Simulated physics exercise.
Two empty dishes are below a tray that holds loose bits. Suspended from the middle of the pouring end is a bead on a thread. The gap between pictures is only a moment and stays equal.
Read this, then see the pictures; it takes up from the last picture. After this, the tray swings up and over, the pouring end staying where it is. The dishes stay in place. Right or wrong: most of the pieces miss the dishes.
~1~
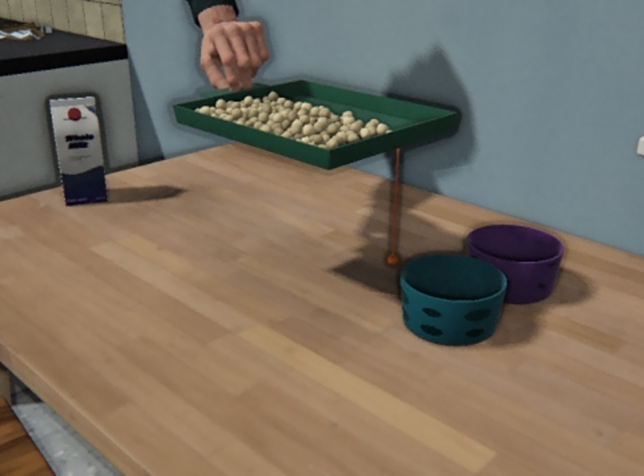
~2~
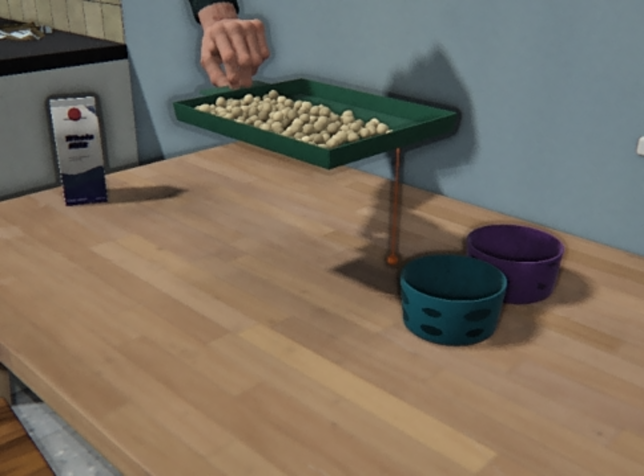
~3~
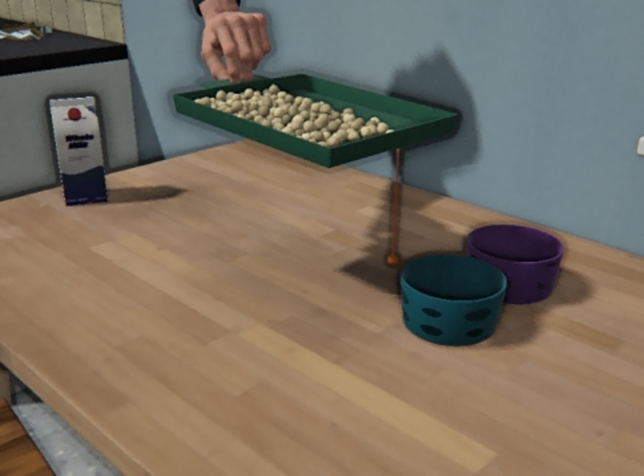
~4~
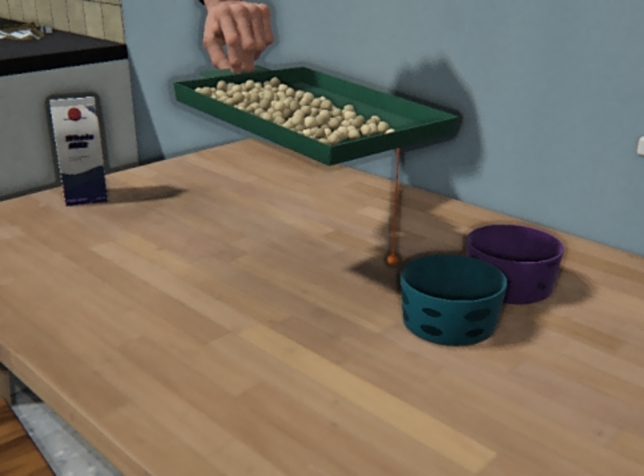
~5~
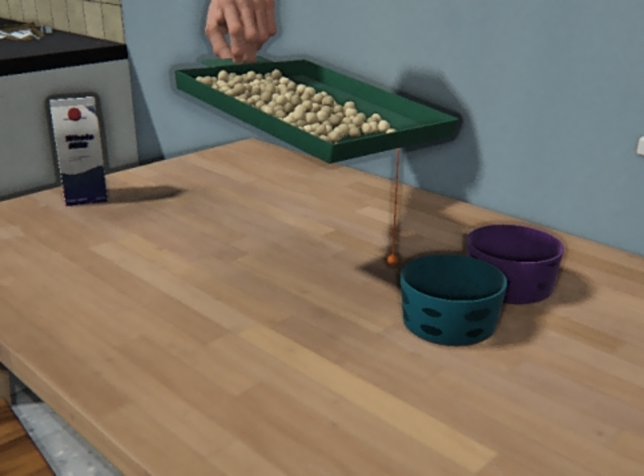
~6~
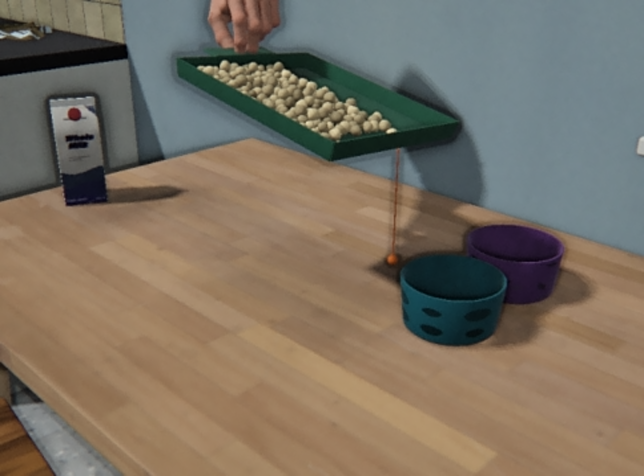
Wrong.
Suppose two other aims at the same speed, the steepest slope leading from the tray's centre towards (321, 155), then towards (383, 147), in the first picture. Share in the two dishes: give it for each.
Shares, approx.: 0 %, then 30 %.
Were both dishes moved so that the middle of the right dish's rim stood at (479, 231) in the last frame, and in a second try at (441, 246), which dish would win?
Result, try one: The dish at left; try two: The dish at right.
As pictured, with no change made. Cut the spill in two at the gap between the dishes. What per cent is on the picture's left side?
About 70 %.
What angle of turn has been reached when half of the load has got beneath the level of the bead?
It has tipped about 105 degrees.
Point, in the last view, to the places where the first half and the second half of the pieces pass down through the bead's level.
First half (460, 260); second half (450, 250).
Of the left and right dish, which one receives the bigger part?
The one that comes out ahead is the leftward one.
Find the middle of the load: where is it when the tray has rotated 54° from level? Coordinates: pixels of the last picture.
(392, 94).
Soon, tray tipped steeply; nearly all on the tray; a stray few in the left dish; a stray few in the right dish; a stray few outside both; a stray few in the air.
A while on, tray tipped right over; nearly all on the tray; a stray few in the left dish; a stray few in the right dish; a stray few outside both.
Towards the end, tray tipped past a quarter turn; about two thirds in the left dish; a small part in the right dish; about a third outside both.
Finally, tray tipped past a quarter turn; about two thirds in the left dish; a small part in the right dish; about a third outside both.
